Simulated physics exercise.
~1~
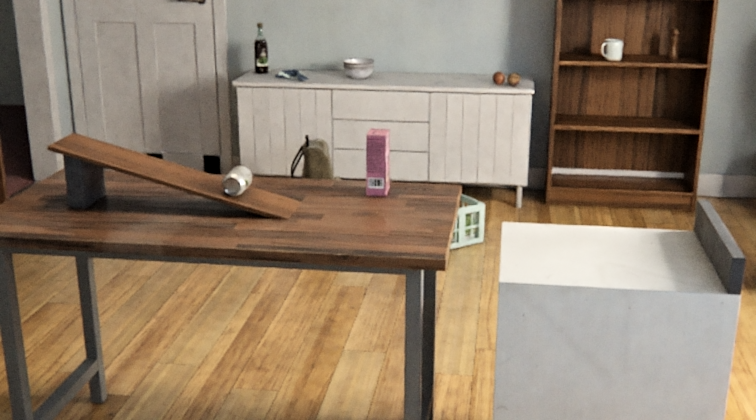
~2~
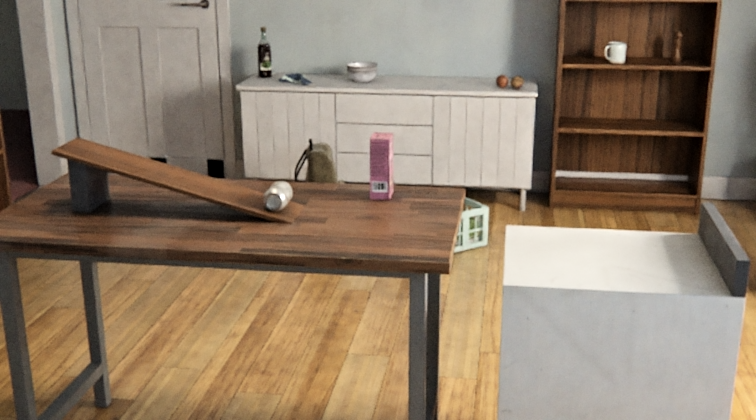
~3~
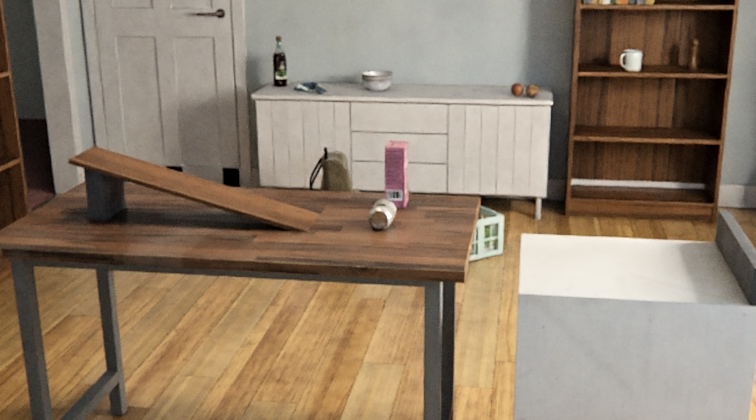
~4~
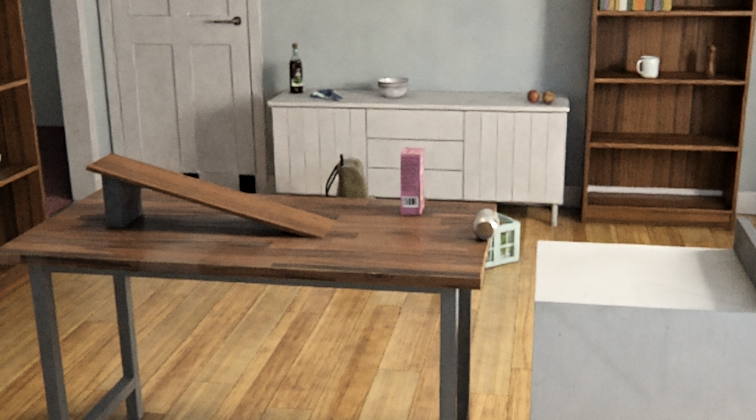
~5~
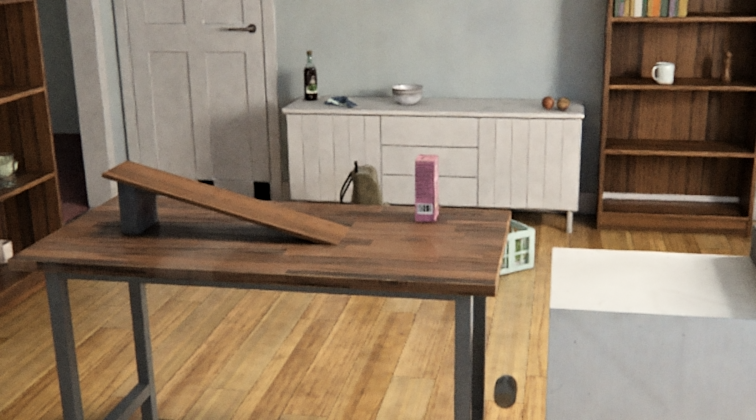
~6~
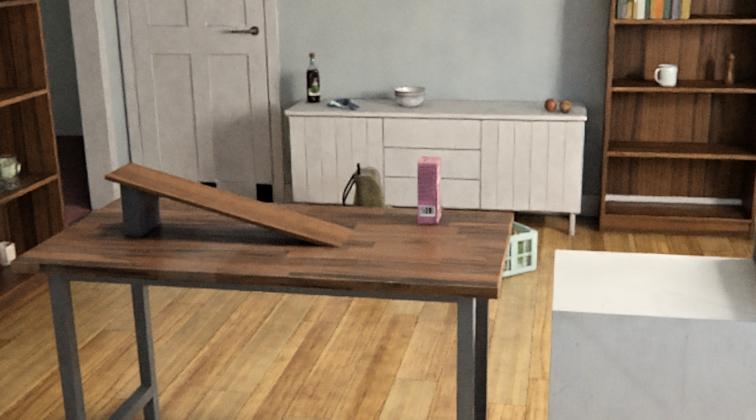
White can rolling down a wooden ramp and across a table, passing a pink carton, then dropping into the gap before a cabinet.
